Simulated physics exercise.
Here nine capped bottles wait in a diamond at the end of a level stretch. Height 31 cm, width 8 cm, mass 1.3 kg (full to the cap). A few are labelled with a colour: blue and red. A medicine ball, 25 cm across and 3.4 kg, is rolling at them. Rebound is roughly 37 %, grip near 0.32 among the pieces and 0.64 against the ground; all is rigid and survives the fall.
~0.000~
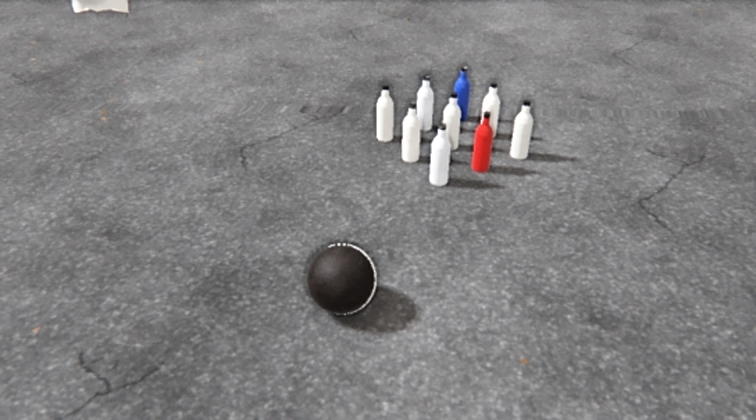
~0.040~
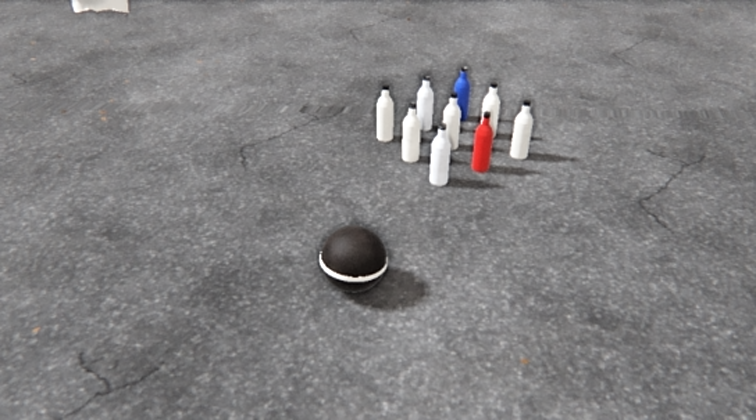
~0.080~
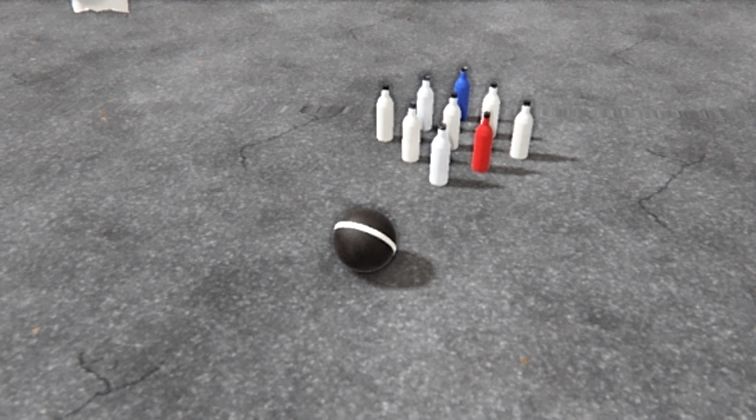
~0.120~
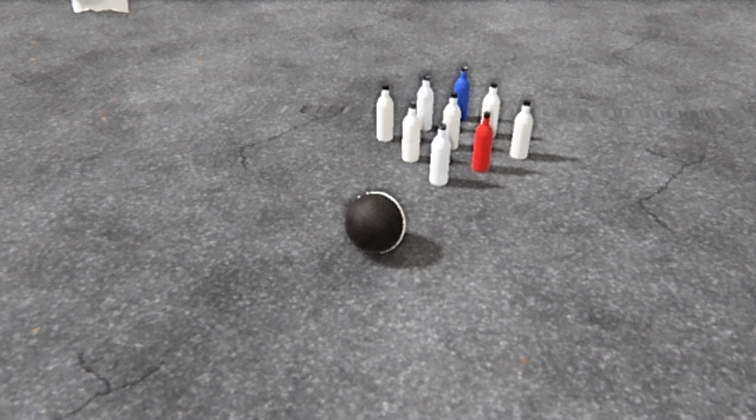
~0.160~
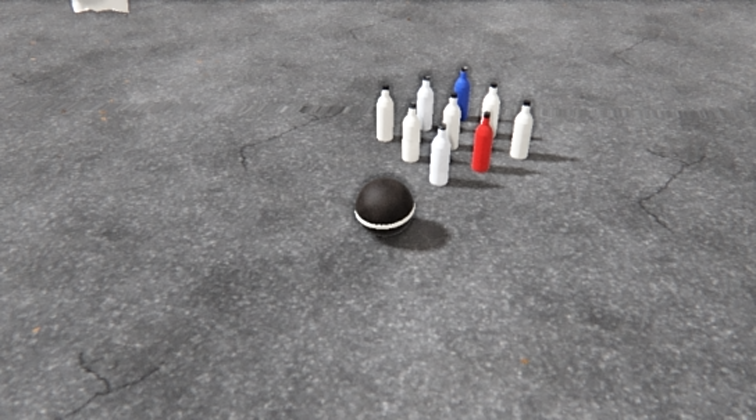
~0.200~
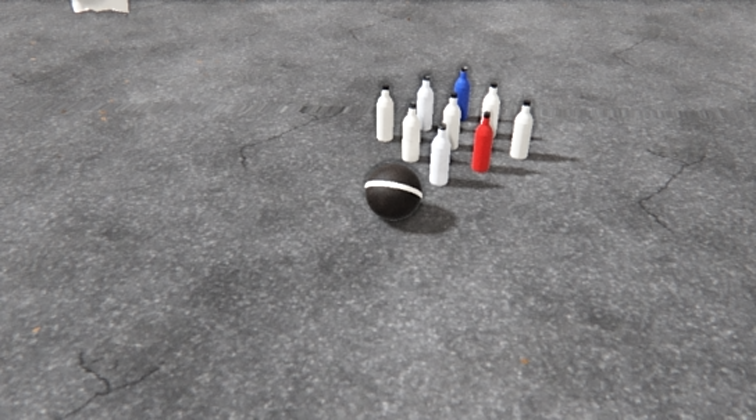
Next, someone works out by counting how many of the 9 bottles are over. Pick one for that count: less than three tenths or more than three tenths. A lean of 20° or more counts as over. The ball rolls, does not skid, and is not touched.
I would say more than three tenths of them.
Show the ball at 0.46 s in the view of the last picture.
(408, 137) or so.
After 0.46 s, ball still moving; 3 of the 9 bottles over; red bottle 39° from how it stood.
After 0.82 s, ball still moving; 5 of the 9 bottles over; red bottle lying flat.
In the end (2.7 s), ball rolling away; 5 of the 9 bottles over; red bottle lying flat; blue bottle unmoved. That is 56 per cent. From the last view, middles, red bottle near (528, 164), blue bottle near (463, 94).
